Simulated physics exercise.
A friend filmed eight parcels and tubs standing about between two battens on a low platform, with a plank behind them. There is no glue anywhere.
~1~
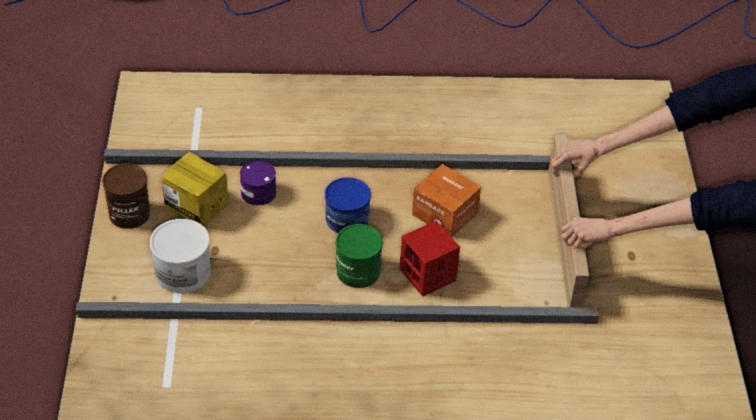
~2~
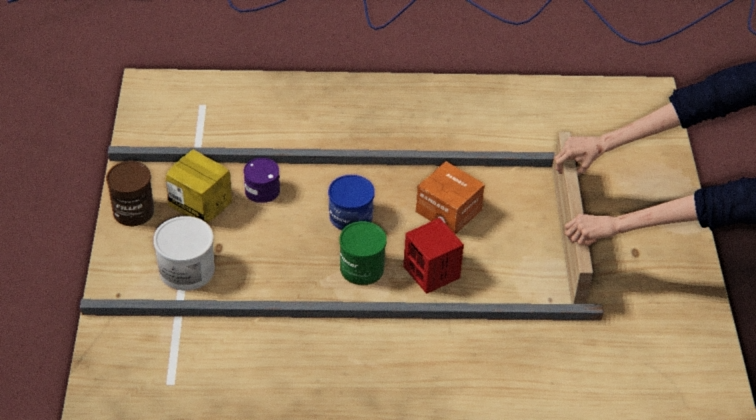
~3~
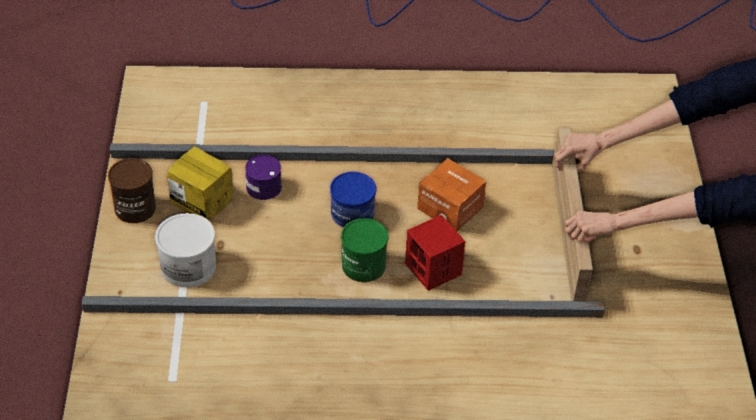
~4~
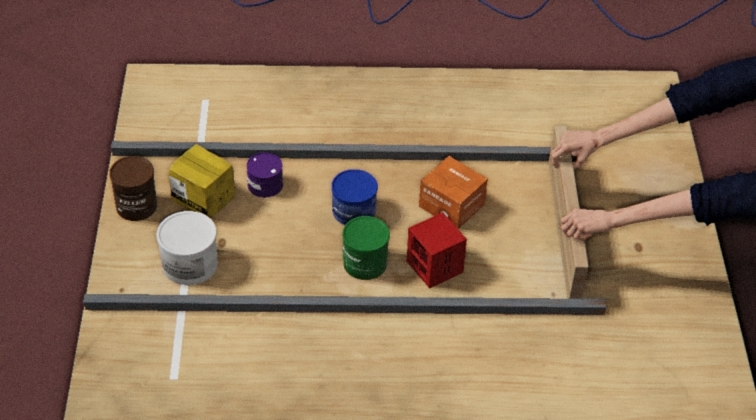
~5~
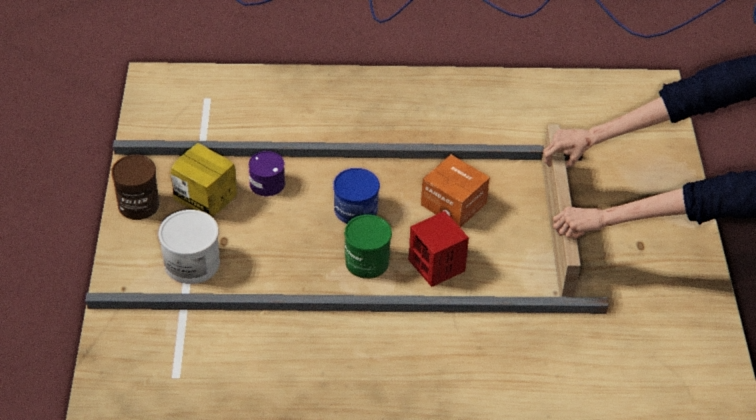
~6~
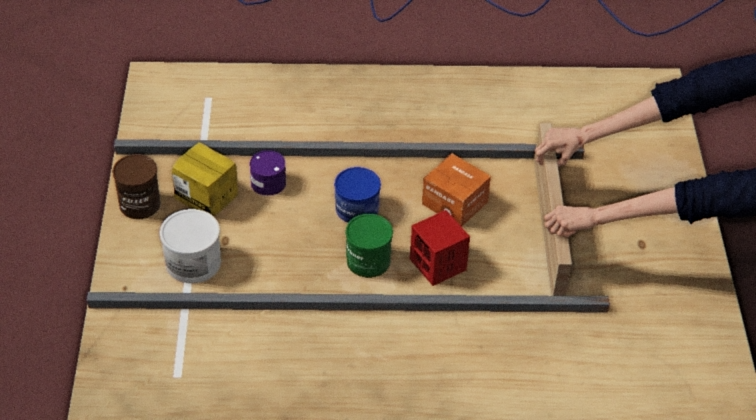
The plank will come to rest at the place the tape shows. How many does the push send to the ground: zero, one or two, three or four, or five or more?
I reckon the ones pushed off reach one but not past two.
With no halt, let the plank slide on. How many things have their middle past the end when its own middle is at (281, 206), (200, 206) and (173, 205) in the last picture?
0; 2; 3.
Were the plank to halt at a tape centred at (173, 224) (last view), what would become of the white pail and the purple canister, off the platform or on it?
The white pail is gone and the purple canister stays put.
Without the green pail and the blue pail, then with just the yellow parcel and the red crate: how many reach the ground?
The counts would be 0 and 1.
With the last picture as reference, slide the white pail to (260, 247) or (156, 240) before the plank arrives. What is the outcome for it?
Taking the two places in turn, it drops; drops.
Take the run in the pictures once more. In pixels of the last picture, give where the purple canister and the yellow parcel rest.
They finish at roughly (181, 172) and (138, 166) respectively.
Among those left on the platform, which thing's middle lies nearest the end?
Answer: The blue pail.
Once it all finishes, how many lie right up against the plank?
It's 3 of them.
Early on, none off yet; brown pail at rest near (137, 187); white pail at rest near (192, 247); yellow parcel at rest near (205, 181).
Finally, the number that fall off is one or two; lost, white pail and brown pail.
